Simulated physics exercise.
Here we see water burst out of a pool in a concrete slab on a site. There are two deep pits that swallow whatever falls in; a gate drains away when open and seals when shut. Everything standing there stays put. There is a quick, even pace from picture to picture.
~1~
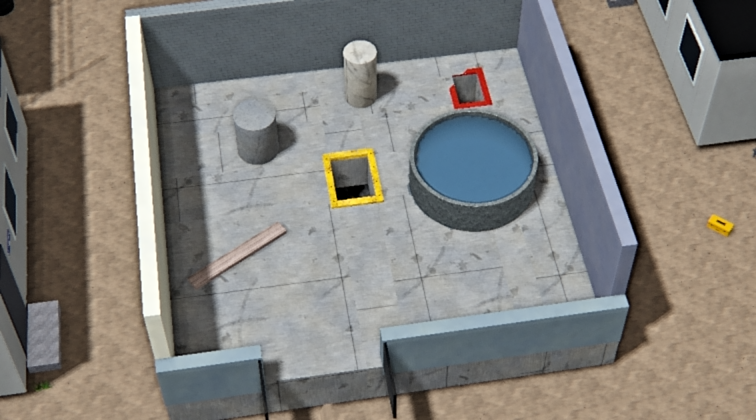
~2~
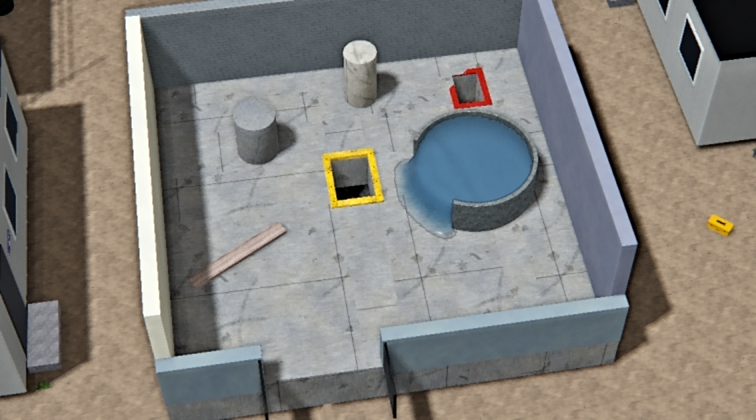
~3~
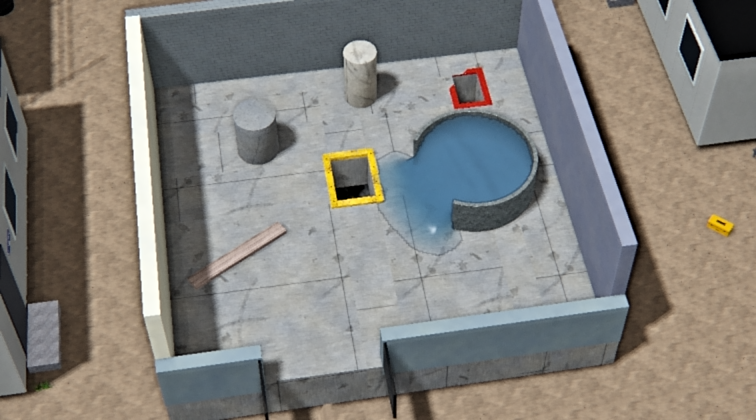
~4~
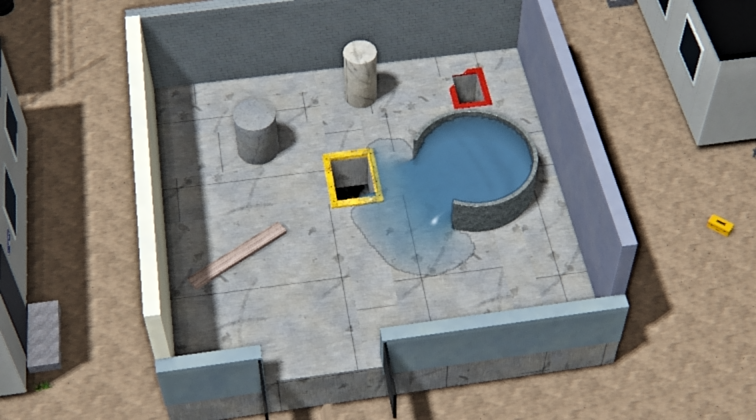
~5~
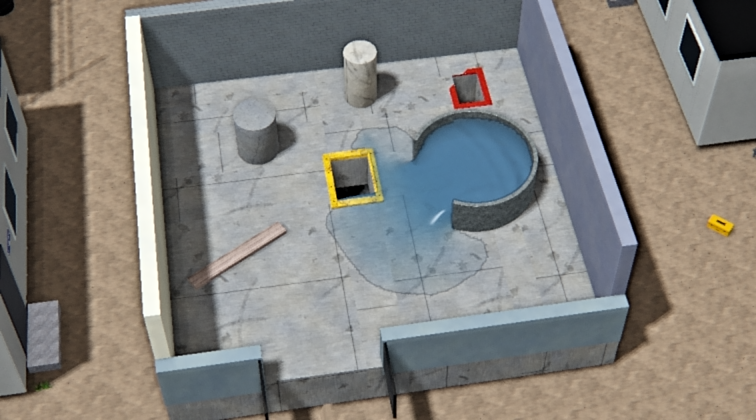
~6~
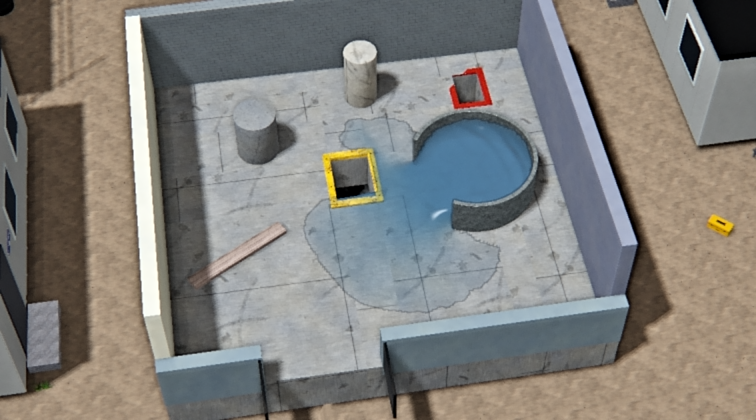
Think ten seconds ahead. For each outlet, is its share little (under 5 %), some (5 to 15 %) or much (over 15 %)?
Shares: The gate gets much; the red pit gets little; the yellow pit gets much.
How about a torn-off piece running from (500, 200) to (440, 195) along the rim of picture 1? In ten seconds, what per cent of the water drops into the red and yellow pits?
Result - red: 4 %; yellow: 0 %.
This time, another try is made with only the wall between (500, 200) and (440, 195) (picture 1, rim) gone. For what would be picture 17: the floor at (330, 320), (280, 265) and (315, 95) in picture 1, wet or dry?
Spot by spot: Soaked through, then unaffected, then unaffected.
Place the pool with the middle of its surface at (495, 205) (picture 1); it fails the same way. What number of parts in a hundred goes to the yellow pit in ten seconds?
Estimate for the yellow pit - some 4 in a hundred.
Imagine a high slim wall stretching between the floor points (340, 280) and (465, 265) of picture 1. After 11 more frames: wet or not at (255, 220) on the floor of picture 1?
Submerged.
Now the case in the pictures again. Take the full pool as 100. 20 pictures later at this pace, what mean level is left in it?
About 24 %.
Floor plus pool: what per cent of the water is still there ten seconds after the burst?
Roughly 52 percent.
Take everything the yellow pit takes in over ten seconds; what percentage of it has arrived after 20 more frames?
Around 90 in a hundred.
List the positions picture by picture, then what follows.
The first picture shows the round pool at (473, 159) is whole and still.
In the second picture, water pours out at (419, 194) and has run to (452, 233).
In the third picture, water pours out at (419, 195) and has run to (445, 248).
In the fourth picture, water pours out at (419, 196) and has run to (422, 271).
In the fifth picture, water pours out at (419, 196) and has run to (401, 289).
In the sixth picture, the front is at (371, 302), out from the gap at (419, 196).
A moment on, water covers 35 % of the floor; the gate 0 %, the red pit 0 %, the yellow pit 9 %.
Next, water covers 40 % of the floor; the gate 3 %, the red pit 0 %, the yellow pit 15 %.
Then, water covers 50 % of the floor; the gate 9 %, the red pit 0 %, the yellow pit 19 %.
Later, water covers 55 % of the floor; the gate 19 %, the red pit 0 %, the yellow pit 20 %.
In the end, water covers 75 % of the floor; the gate 26 %, the red pit 1 %, the yellow pit 21 %.
